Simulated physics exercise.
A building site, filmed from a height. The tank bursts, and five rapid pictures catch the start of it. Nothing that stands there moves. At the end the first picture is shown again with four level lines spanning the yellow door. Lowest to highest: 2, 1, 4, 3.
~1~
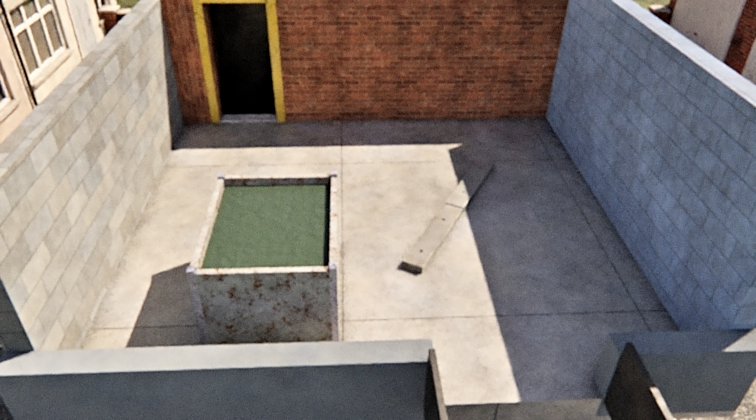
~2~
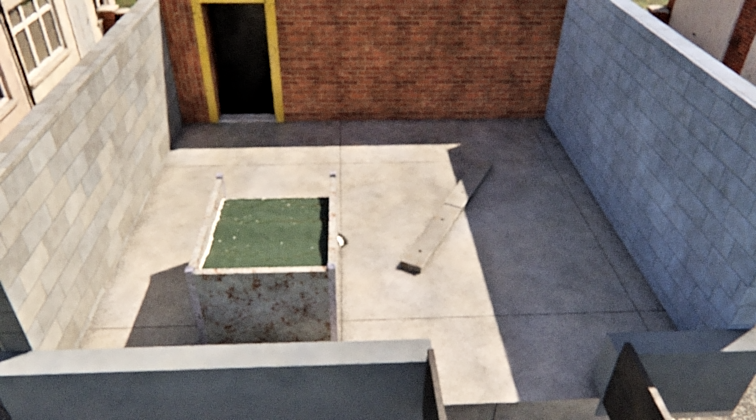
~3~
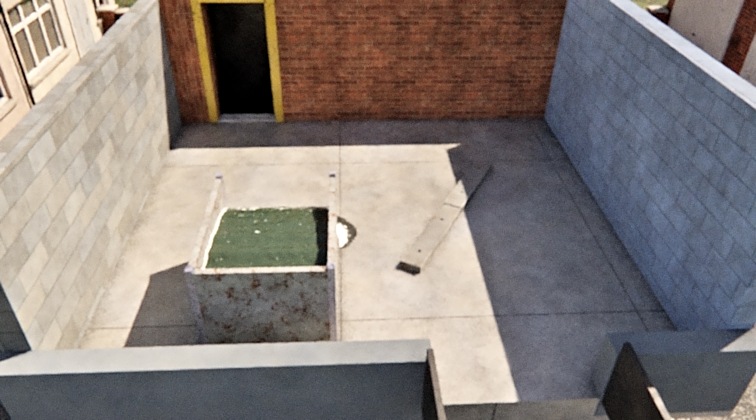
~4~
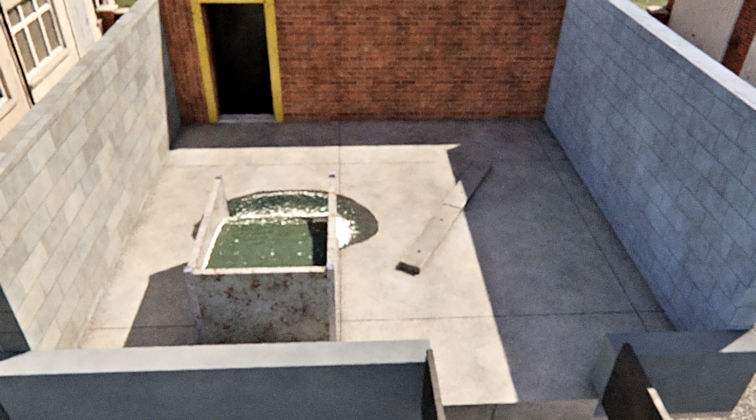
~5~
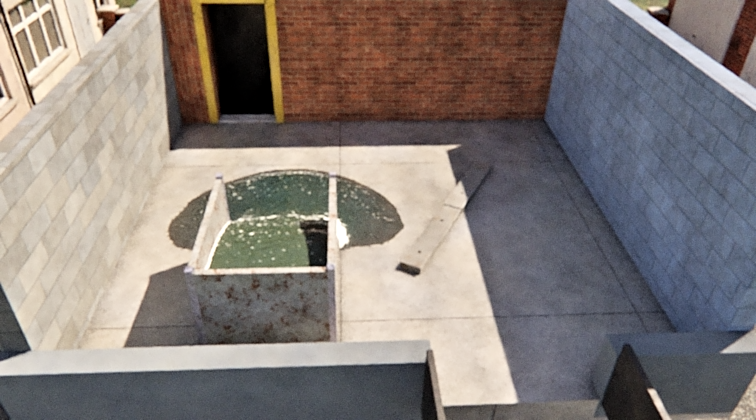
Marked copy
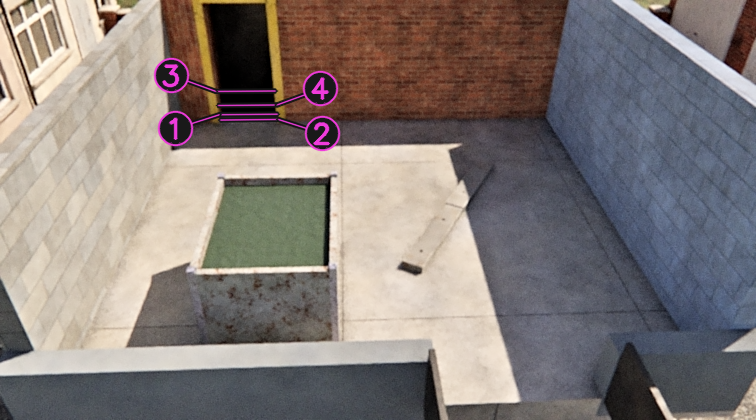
Green water pours from the back of a tank and spreads across the concrete.
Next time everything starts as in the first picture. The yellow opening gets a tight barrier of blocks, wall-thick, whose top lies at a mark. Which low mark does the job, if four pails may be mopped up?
The limit is 4.
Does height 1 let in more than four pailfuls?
Yes, it does.
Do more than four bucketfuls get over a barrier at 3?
No, not at all.
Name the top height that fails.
It is 1.
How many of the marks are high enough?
Two of the four.
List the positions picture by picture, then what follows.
Water in the tank at rest, its middle at (272, 225); foot of the yellow doorway at (249, 122); open gate at (522, 332), in the first picture.
Water covers 1 % of the ground, its front hidden from here, in the second picture.
Water covers 3 % of the ground, its front hidden from here, in the third picture.
Front seen at (356, 209), 7 % of the ground wet, in the fourth picture.
Front seen at (315, 172), 13 % of the ground wet, in the fifth picture.
On the marked copy, 1 at (248, 114); 2 at (249, 119); 3 at (245, 91); 4 at (247, 105); from the bottom up 2, 1, 4, 3.
For height 1, about 11 bucketfuls get in.
For height 2, dozens of bucketfuls pour in.
For height 3, nothing gets over.
For height 4, a splash gets over, under a bucket.
